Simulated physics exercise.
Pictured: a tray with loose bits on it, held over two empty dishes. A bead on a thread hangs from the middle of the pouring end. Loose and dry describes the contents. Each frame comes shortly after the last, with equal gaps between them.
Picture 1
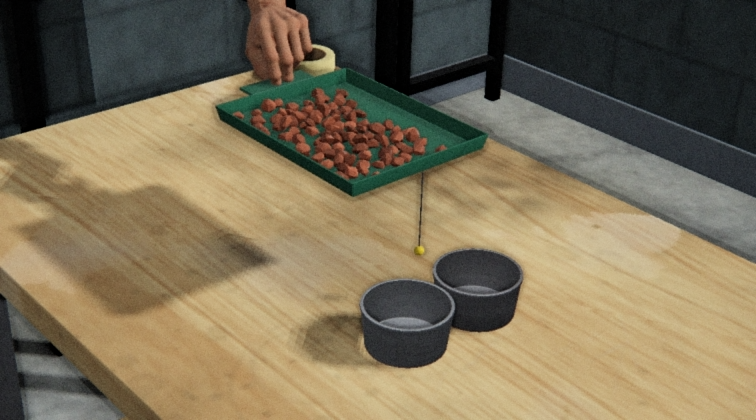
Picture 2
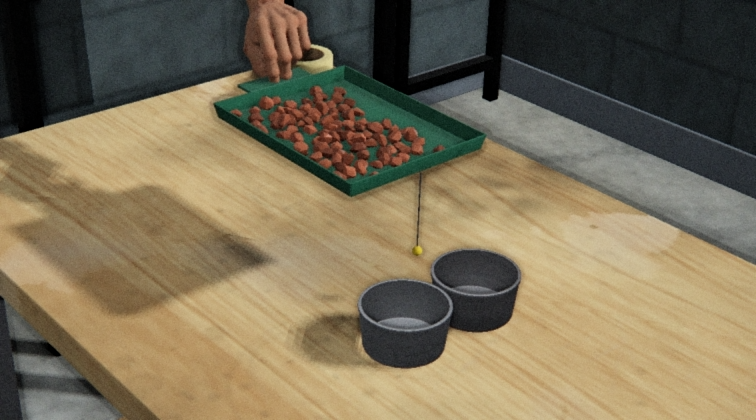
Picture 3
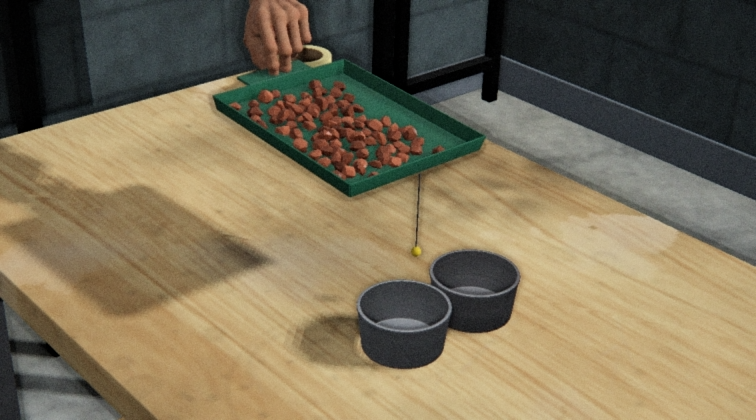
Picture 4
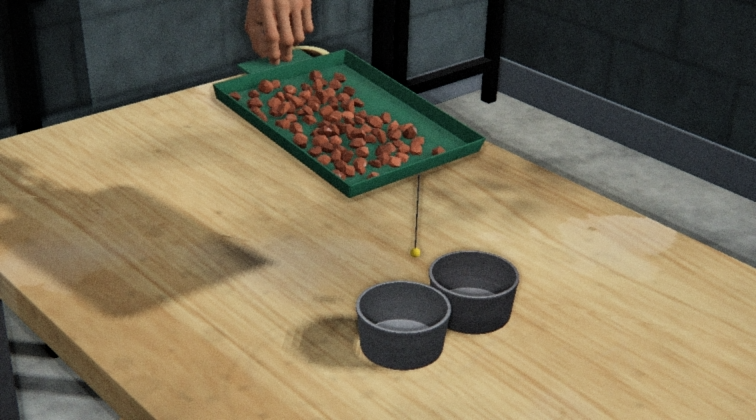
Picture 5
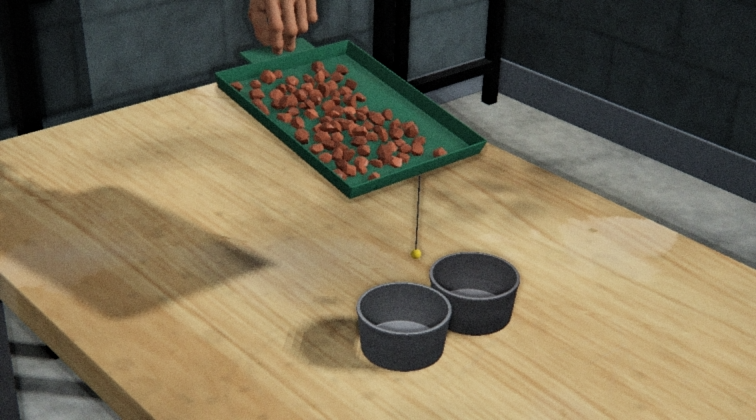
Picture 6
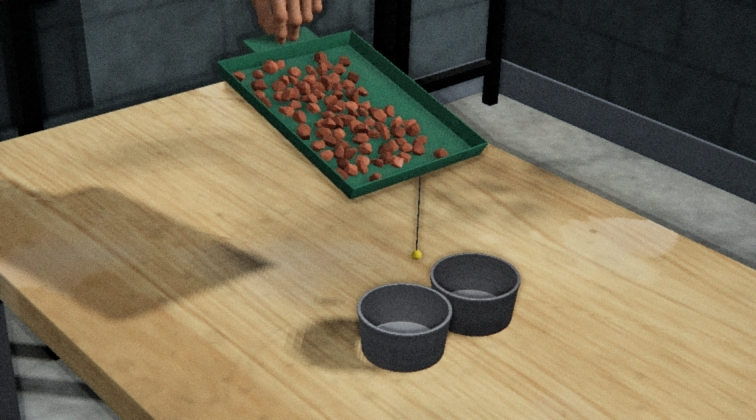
A hand slowly raises the back of a green tray of reddish-brown bits above a pale wooden table, seen from above at an angle in a room with dark block walls. Two empty dark grey dishes sit below the tray, near a yellow bead hanging on a thread. The tray tilts slightly toward its front edge, while its bits, the dishes and the view stay nearly still.
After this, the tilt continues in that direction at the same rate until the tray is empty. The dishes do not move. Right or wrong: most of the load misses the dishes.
Wrong, the dishes get over half.
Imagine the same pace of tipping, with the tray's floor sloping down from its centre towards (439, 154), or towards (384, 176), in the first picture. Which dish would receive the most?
The first try goes to the one on the right and the second to the one on the left.
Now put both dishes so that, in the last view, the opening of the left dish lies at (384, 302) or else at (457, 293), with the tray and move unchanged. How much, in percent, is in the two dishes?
Around 60 % followed by around 70 %.
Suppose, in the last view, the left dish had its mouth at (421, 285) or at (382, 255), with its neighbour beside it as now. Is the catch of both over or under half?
For the two places in order: A majority share, a minority share.
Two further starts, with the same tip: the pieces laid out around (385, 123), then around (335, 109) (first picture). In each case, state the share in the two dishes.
Shares in turn: 80 % and 90 %.
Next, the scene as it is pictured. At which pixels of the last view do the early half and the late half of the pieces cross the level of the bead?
The opening half passes (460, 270), the closing half (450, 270).
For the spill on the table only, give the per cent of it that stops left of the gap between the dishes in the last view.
I'd put it at close to 10 per cent.
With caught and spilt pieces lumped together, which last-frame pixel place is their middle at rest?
Close to (464, 311), more or less.
Soon, tray tipped steeply; nearly all on the tray; a stray few in the air.
A while on, tray tipped right over; about a third on the tray; about a quarter in the left dish; about a quarter in the right dish; a small part outside both; about a quarter in the air.
Towards the end, tray tipped past a quarter turn; about a third in the left dish; about half in the right dish; a small part outside both; a stray few in the air.
Finally, tray tipped past a quarter turn; about a third in the left dish; about half in the right dish; a small part outside both; a stray few in the air.
